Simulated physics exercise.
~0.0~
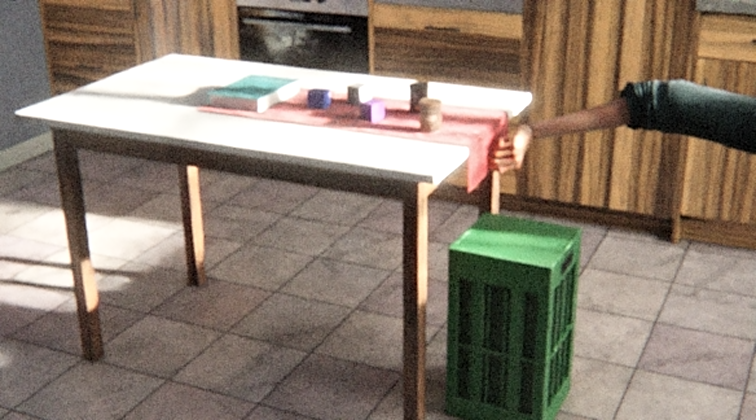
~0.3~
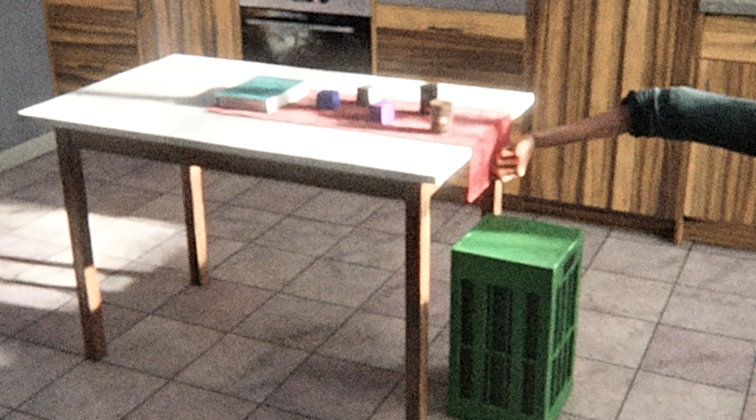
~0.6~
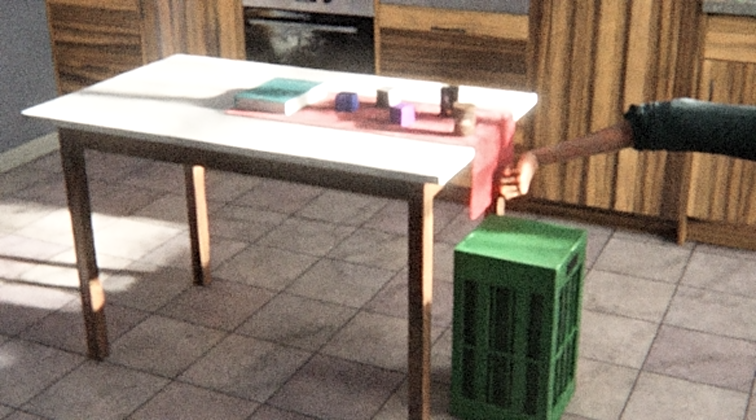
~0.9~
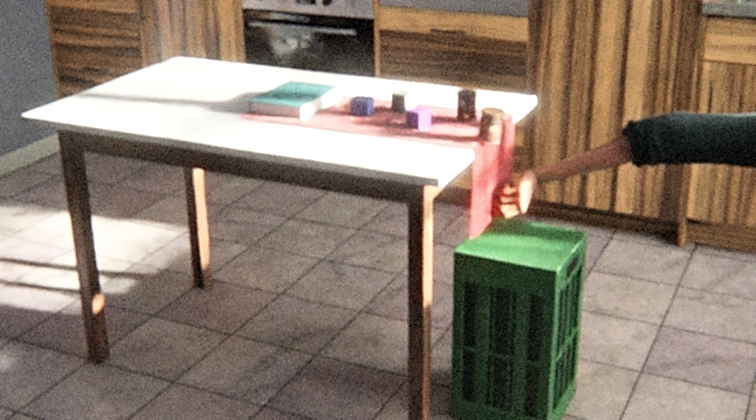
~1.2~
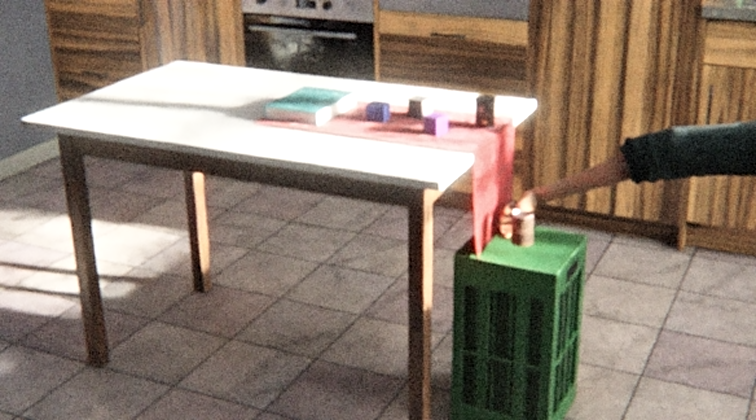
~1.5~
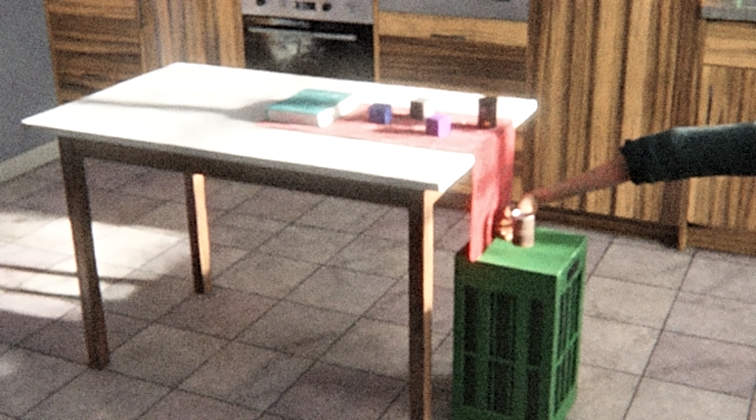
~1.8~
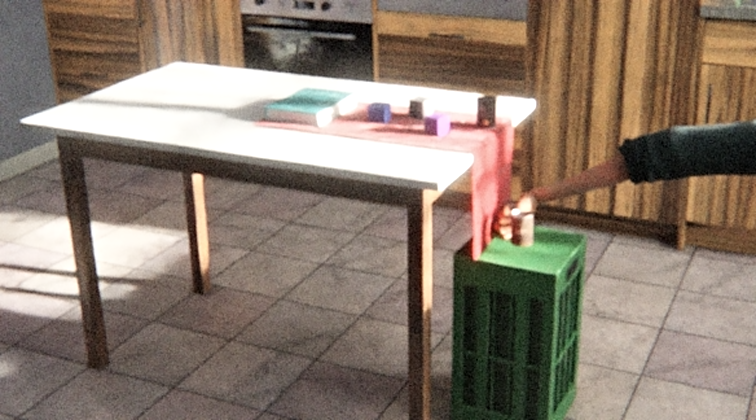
In a sunlit kitchen, a hand slowly pulled the hanging end of a red cloth down off a white table, drawing a book, small cubes and cans along until the brown can went over the edge and ended upside down by the green crate's top, the rest staying up.
